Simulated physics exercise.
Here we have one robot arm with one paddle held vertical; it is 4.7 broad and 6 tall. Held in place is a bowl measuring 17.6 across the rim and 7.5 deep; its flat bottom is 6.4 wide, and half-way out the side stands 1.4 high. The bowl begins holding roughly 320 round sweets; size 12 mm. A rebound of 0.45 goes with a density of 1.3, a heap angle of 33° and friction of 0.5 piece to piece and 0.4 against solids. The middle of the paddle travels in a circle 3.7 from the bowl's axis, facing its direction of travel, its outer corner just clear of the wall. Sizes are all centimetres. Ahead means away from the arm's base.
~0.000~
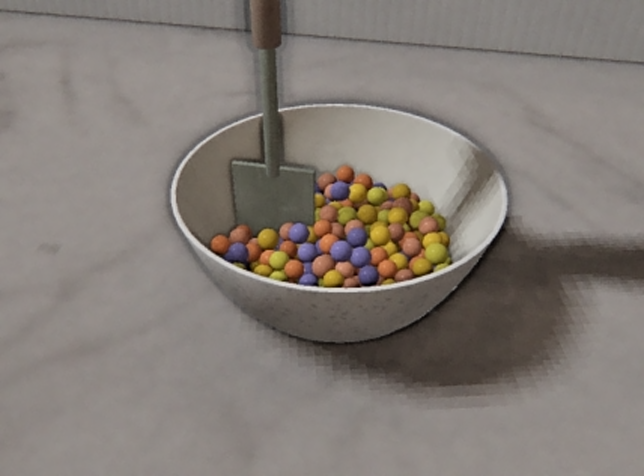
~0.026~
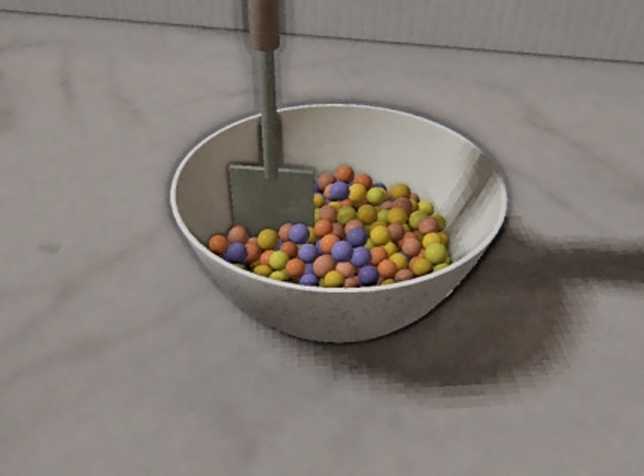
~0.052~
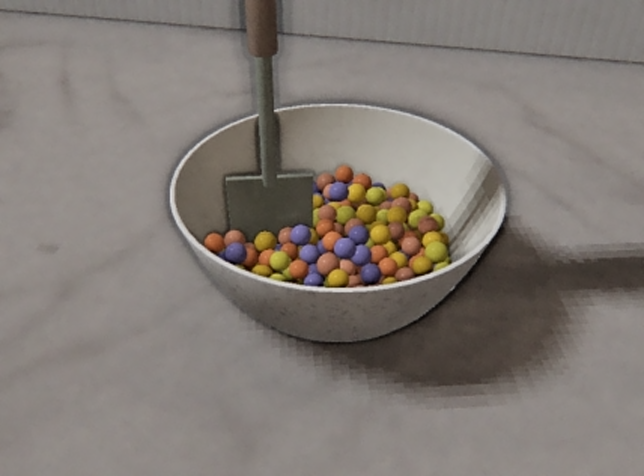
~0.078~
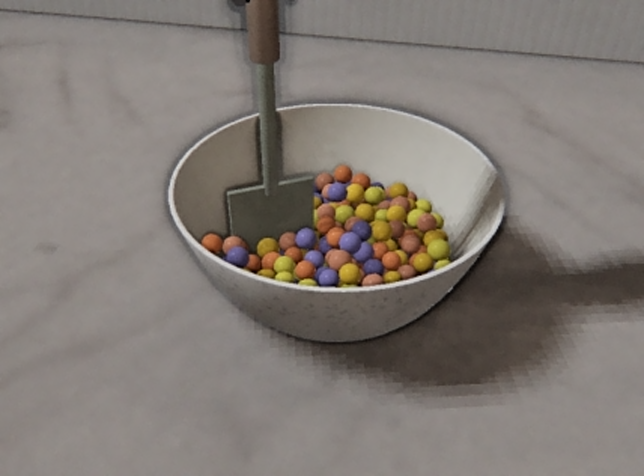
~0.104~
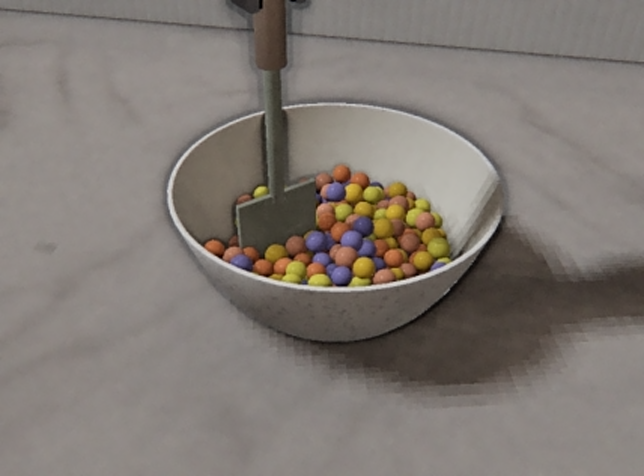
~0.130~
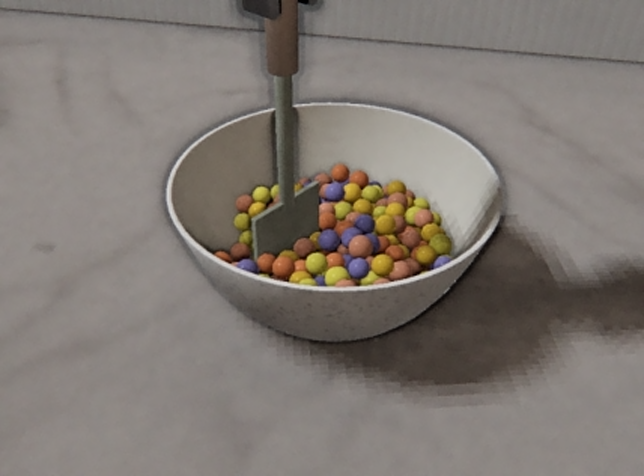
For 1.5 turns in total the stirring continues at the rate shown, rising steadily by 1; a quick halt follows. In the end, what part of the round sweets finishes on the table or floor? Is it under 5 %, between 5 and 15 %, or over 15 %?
Between 5 and 15 %.
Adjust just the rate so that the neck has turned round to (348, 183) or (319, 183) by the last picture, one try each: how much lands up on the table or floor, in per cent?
Some 35 and 20 per cent respectively.
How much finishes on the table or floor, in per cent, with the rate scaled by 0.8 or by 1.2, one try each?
It would be some 5 and 10 percent respectively.
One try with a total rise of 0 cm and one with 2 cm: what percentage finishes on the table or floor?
I'd reckon around 10 and 5 per cent.
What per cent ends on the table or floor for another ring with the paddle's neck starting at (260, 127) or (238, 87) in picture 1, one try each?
Around 10 per cent on the first try, around 0 per cent on the second.
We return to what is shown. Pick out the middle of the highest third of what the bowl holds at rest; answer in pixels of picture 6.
Roughly at pixel (391, 197).
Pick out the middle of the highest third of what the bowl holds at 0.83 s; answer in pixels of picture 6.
Estimated centre: (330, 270).
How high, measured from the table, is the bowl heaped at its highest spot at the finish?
Height: Roughly 7.5 cm.
After 0.48 s, 247° round, highest piece 9 above the table; 309 in the bowl, 2 on the table or floor, 6 in flight or on the tool.
After 0.83 s, 75° round, highest piece 10 above the table; 291 in the bowl, 20 on the table or floor, 6 in flight or on the tool.
After 1.20 s, 180° round, highest piece 8 above the table; 284 in the bowl, 32 on the table or floor, 1 in flight or on the tool.
After 1.90 s, 180° round, highest piece 7 above the table; 284 in the bowl, 33 on the table or floor.
In the end, 284 in the bowl, 33 on the table or floor. That is 10 % on the table or floor.
